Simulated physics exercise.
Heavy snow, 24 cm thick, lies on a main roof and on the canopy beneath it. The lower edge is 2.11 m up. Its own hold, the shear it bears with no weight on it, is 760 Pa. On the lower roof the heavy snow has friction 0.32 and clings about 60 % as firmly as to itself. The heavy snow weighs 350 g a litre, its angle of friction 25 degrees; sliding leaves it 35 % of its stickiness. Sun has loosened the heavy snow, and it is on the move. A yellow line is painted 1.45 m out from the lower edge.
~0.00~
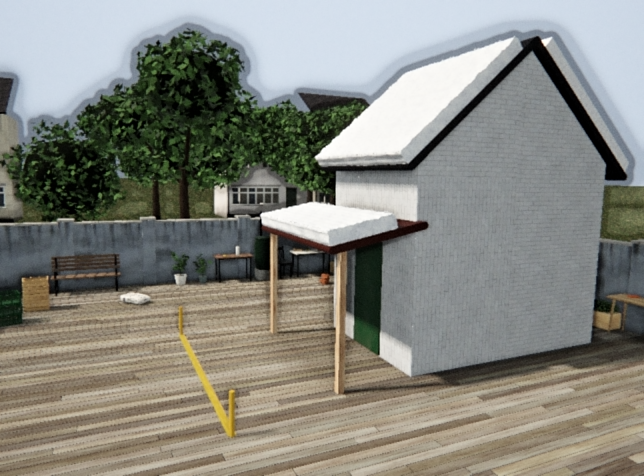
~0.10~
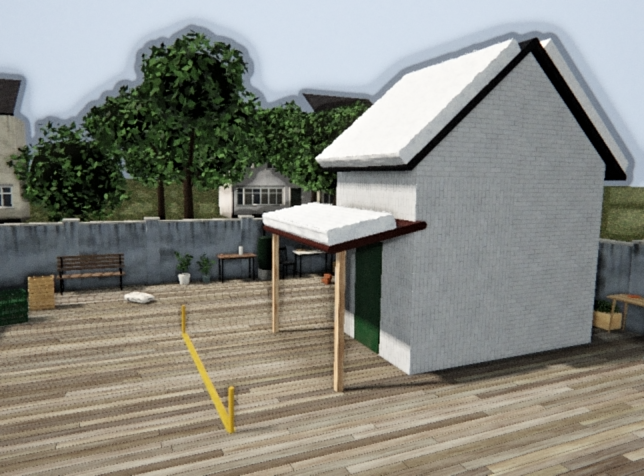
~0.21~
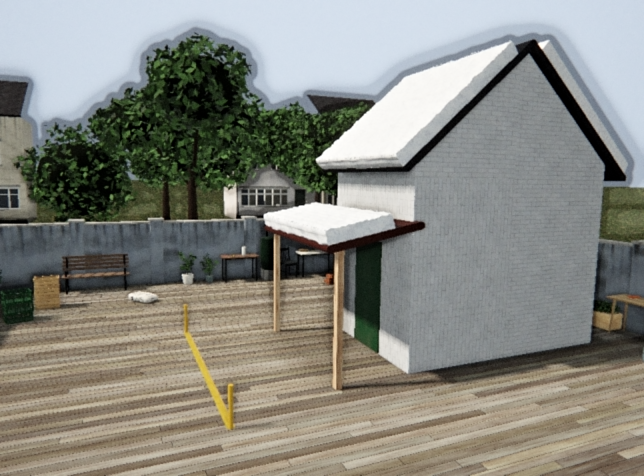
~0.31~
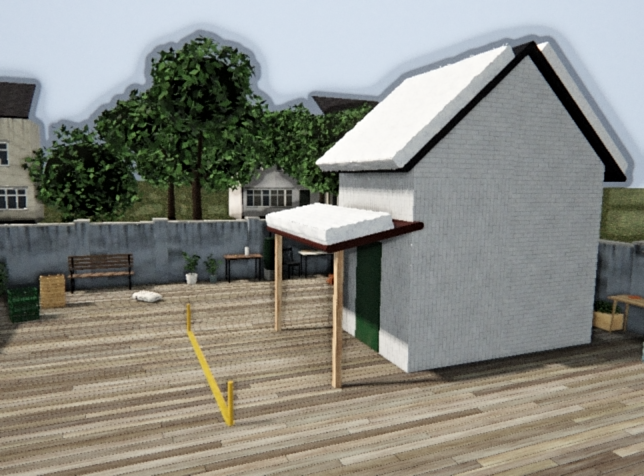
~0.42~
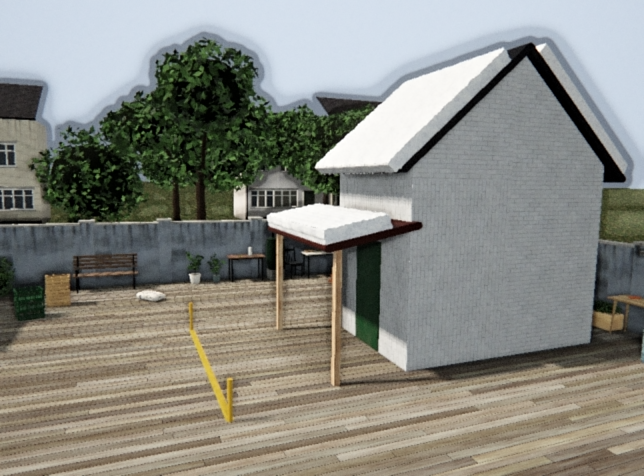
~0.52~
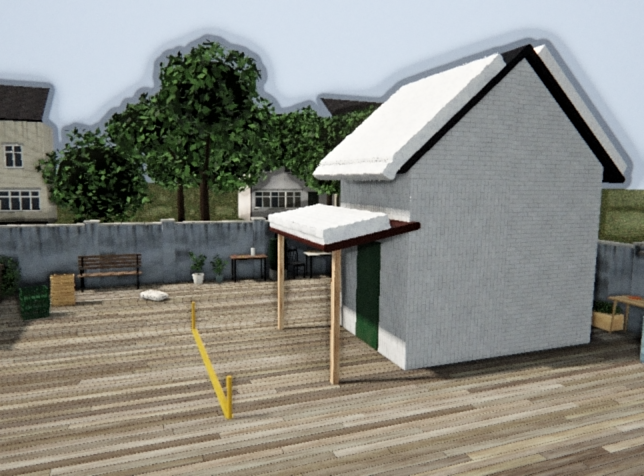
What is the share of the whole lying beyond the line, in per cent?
The share of the whole lying beyond the line is near 8 %.
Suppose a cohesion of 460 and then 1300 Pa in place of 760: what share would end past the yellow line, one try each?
In turn about 30 %, 0 %.
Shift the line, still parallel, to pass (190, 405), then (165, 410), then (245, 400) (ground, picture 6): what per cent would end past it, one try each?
In that order: 1 %, 0 %, 14 %.
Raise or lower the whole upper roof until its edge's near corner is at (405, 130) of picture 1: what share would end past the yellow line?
Then about 30 %.
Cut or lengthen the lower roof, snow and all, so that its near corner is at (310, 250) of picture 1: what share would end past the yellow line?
In that case some 2 per cent.
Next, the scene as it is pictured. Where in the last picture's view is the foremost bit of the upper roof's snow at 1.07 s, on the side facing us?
Near (357, 218).
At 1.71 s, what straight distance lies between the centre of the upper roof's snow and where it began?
Some 2.0 m.
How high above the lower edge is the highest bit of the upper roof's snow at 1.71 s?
Roughly 1.5 m.
By 1.07 s, none is below the lower edge and 0 % is past the line.
By 1.71 s, none is below the lower edge and 0 % is past the line.
By 2.36 s, 31 % is below the lower edge and 0 % is past the line.
By 3.00 s, 48 % is below the lower edge and 8 % is past the line.
By 4.10 s, at the end, 49 % is below the lower edge and 8 % is past the line.
